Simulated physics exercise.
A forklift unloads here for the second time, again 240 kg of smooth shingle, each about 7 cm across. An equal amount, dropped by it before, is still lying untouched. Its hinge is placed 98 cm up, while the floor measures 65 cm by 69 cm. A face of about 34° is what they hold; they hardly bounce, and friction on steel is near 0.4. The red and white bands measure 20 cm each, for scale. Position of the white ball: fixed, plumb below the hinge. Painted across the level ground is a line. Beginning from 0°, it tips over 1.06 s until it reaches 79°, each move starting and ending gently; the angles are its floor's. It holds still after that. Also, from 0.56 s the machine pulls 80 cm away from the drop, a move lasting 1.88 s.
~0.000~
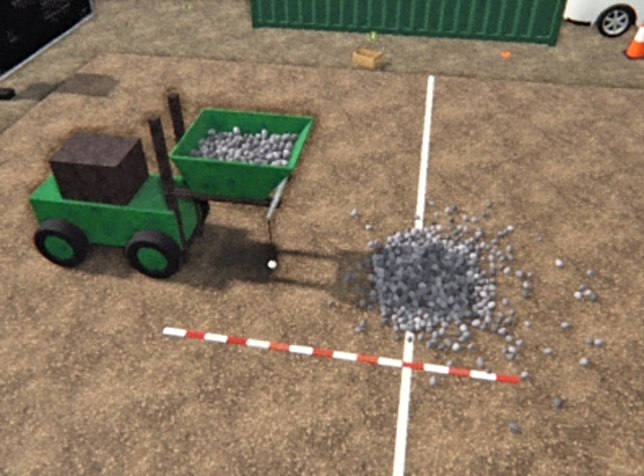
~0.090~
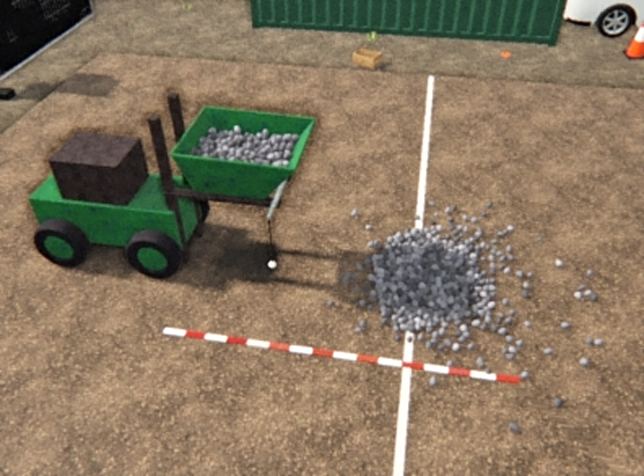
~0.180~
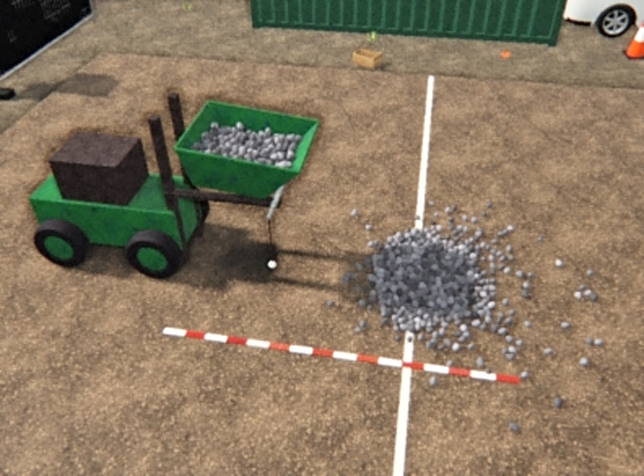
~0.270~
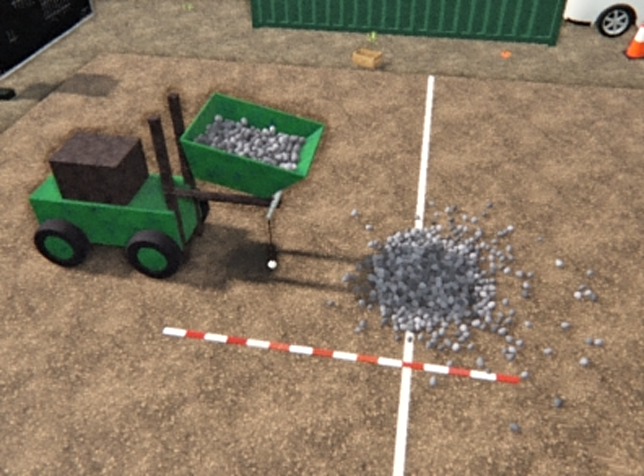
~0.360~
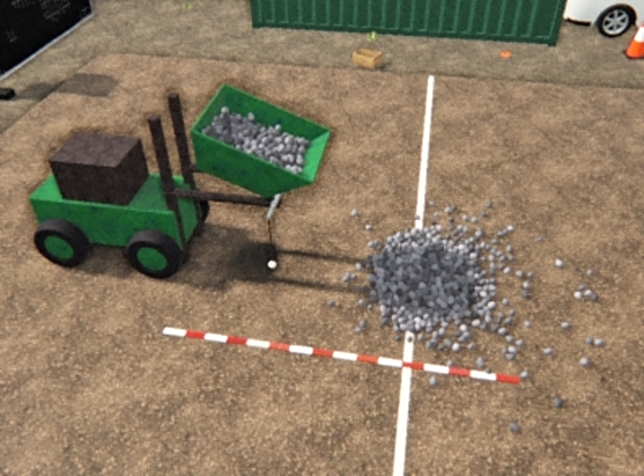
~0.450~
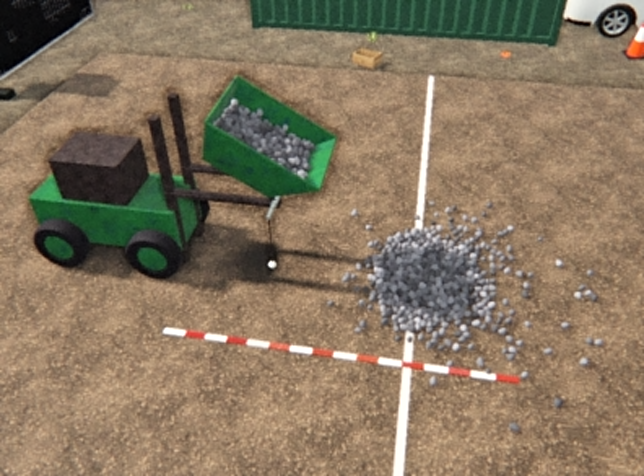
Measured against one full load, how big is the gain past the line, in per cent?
Some 7 per cent is added.
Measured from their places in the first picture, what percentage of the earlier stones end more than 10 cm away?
Roughly 5 % of them.
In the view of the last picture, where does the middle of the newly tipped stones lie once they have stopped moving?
Around (364, 268) in the last picture.
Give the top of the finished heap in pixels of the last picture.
Somewhere close to (389, 261).
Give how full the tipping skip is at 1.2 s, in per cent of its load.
Around 45 in a hundred.
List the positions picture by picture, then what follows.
The first picture shows lip at (294, 169), floor tilted 0°, highest stones at (251, 143). The earlier load is highest near (426, 264), 14 cm above ground level, 33 % short of the line, 67 % past the line.
In the second picture, the tipping skip is at 2°, its lip at (295, 170); the top of the load is at (236, 144); the stones move at 0.3 m/s on average.
In the third picture, the tipping skip is at 6°, its lip at (300, 172); the top of the load is at (224, 139); the stones move at 0.5 m/s on average.
The fourth picture shows lip at (306, 177), floor tilted 13°, highest stones at (220, 130); the stones move at 0.7 m/s on average.
In the fifth picture, the tipping skip is at 21°, its lip at (313, 183); the top of the load is at (223, 121); the stones move at 0.8 m/s on average.
The sixth picture shows lip at (320, 190), floor tilted 31°, highest stones at (232, 113); the stones move at 0.9 m/s on average.
After 0.8 s the floor is at 67°; in per cent of one load, 100 in the tipping skip, 33 short of the line, 67 past the line; the foremost stones are at (611, 300).
After 1.2 s the floor is at 79°; in per cent of one load, 47 in the tipping skip, 86 short of the line, 67 past the line; the foremost stones are at (611, 300).
After 2.9 s the floor is at 79°; in per cent of one load, 0 in the tipping skip, 126 short of the line, 74 past the line; the foremost stones are at (611, 300).
After 5.3 s the floor is at 79°; in per cent of one load, 0 in the tipping skip, 126 short of the line, 74 past the line; the foremost stones are at (611, 300). Net gain past the line, 7.
